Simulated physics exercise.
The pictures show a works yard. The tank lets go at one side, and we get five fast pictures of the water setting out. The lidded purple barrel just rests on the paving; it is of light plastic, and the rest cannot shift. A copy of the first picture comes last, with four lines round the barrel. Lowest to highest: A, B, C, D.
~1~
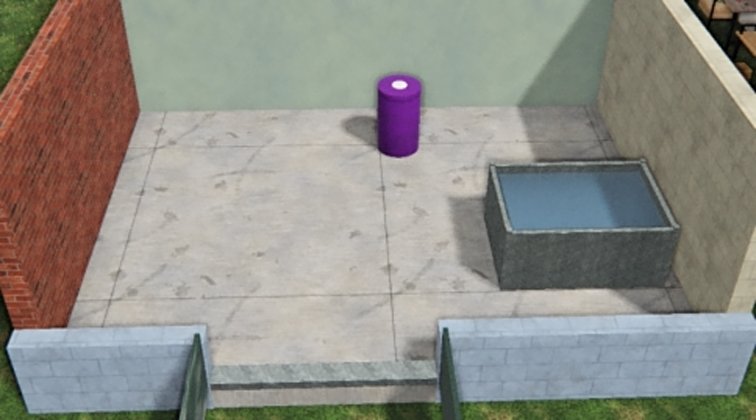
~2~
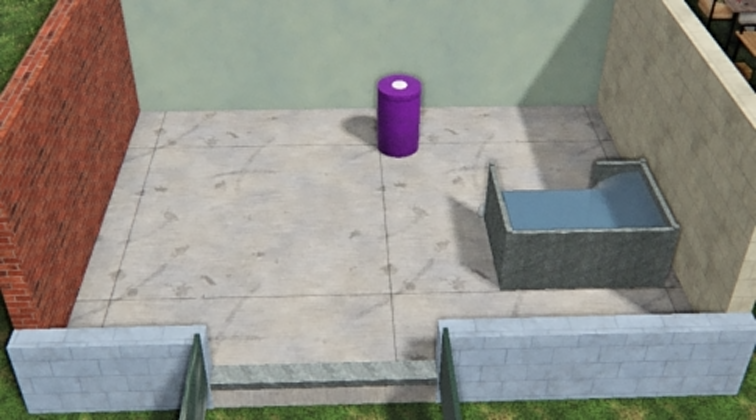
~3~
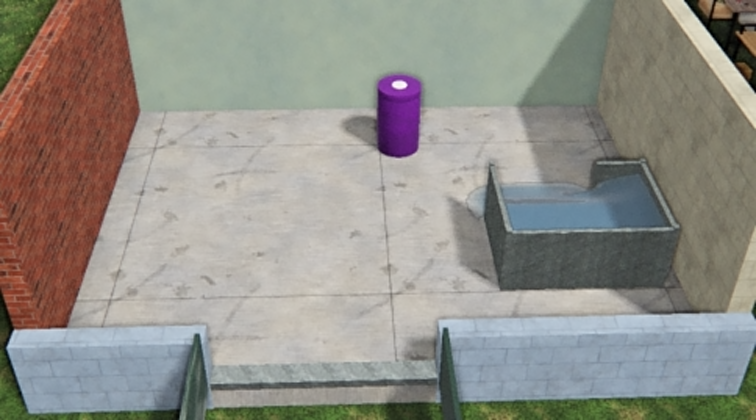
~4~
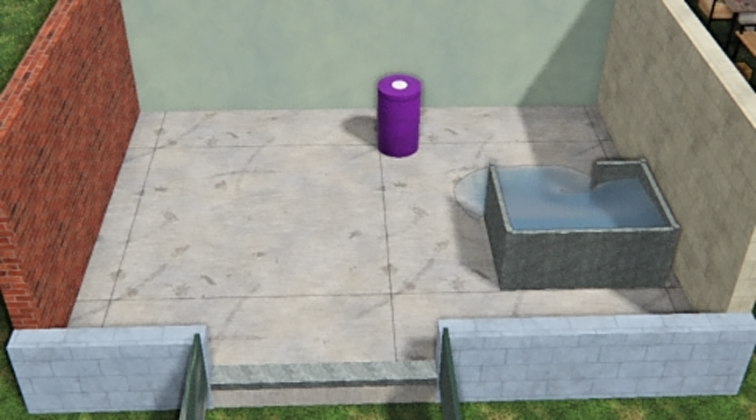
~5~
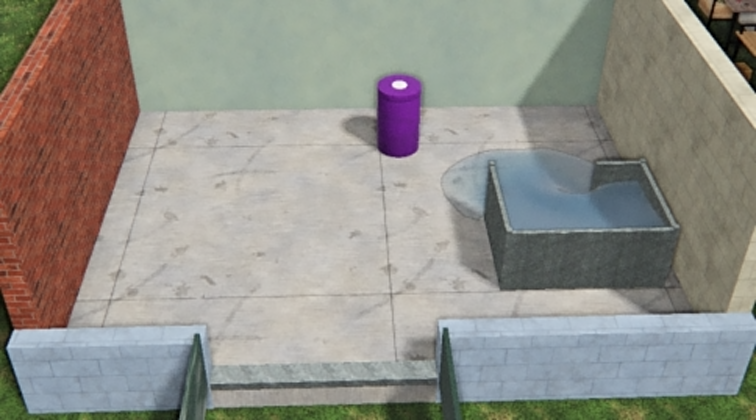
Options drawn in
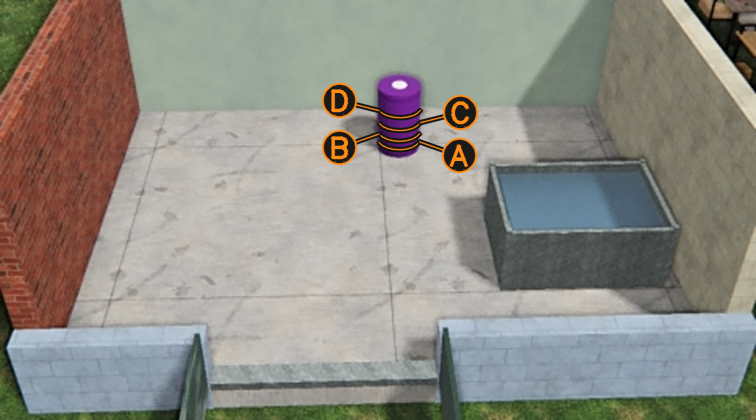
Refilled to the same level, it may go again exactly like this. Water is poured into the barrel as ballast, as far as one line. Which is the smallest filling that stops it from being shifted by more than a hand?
It is B.
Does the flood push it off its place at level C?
No.
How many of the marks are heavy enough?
Three.
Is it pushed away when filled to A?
Yes.
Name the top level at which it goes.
A.
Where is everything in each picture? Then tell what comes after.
The first frame shows lid of the purple barrel at (399, 85); tank full, its middle at (579, 201); open gate at (323, 326).
In the second frame, water covers 2 % of the ground, mostly out of sight from here.
In the third frame, 4 % of the ground under water, its edge towards the barrel at (474, 203).
In the fourth frame, 6 % of the ground under water, its edge towards the barrel at (465, 184).
The fifth frame shows lid of the purple barrel at (399, 85); 9 % of the ground under water, its edge towards the barrel at (461, 165).
In orange, A at (399, 149); B at (400, 141); C at (400, 130); D at (400, 117); from the bottom up A, B, C, D.
Choosing A, it is pushed about its own width away.
Choosing B, it does not move.
Choosing C, it does not move.
Choosing D, it does not move.
